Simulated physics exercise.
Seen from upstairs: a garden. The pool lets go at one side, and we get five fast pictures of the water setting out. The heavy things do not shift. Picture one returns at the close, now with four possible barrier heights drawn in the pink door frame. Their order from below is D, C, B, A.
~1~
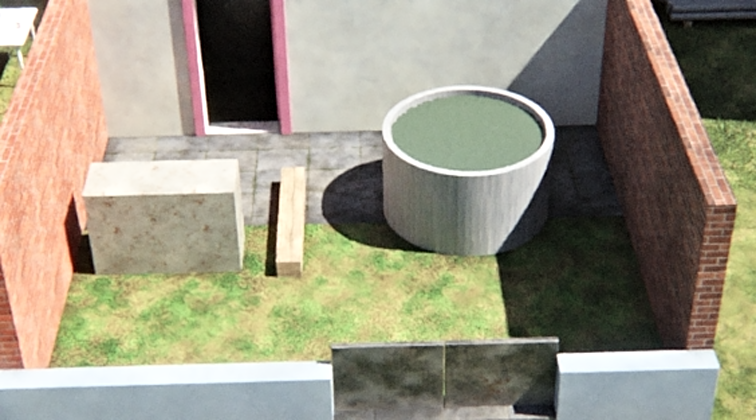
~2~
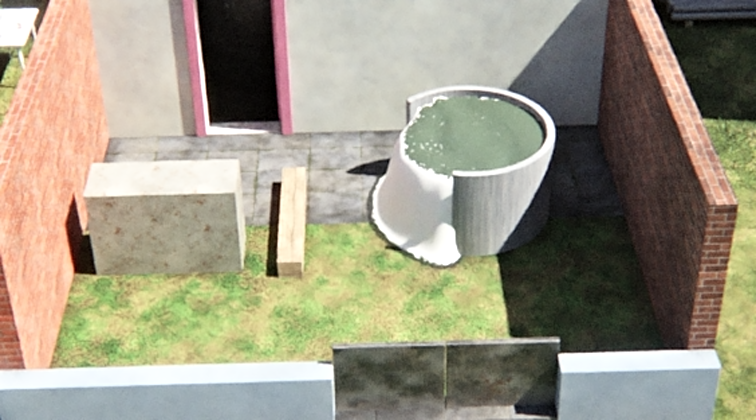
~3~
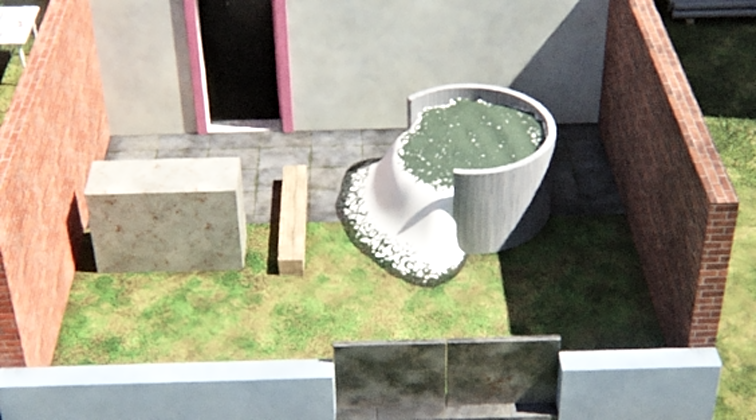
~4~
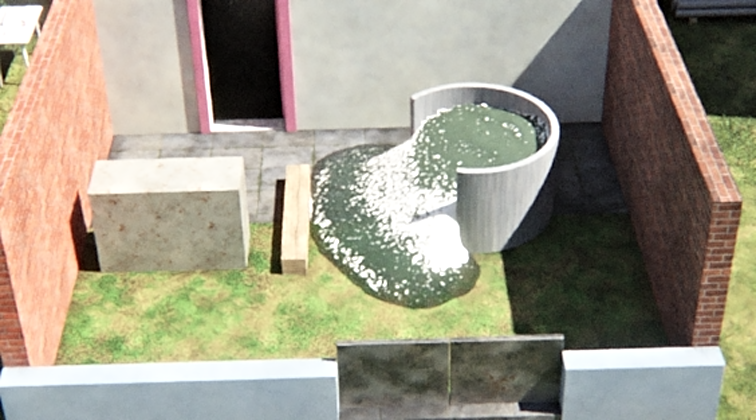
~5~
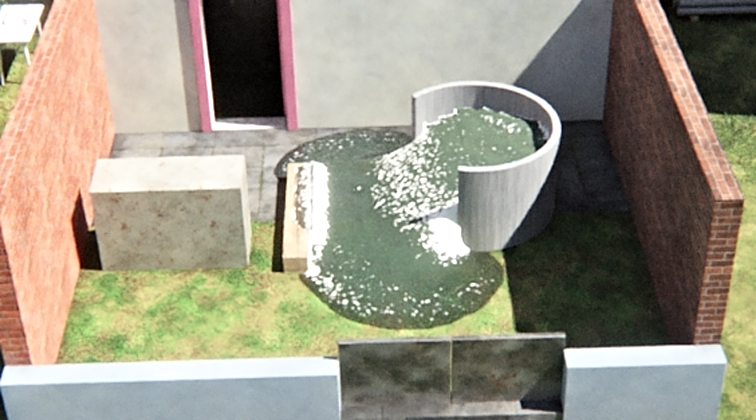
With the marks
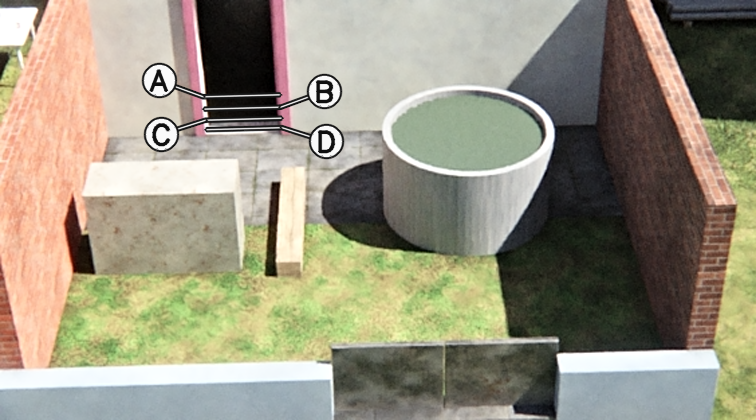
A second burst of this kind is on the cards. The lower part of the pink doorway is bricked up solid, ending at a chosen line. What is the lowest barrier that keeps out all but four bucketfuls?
That is mark C.
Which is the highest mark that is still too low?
Here it is mark D.
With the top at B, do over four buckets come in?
No, that is safe.
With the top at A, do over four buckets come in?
No, that is safe.
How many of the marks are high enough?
Three.
On the marked copy, A at (241, 95); B at (242, 108); C at (243, 119); D at (244, 128); from the bottom up D, C, B, A.
If A is chosen, nothing gets over.
If B is chosen, nothing gets over.
If C is chosen, a splash gets over, under a bucket.
If D is chosen, about 10 bucketfuls get in.
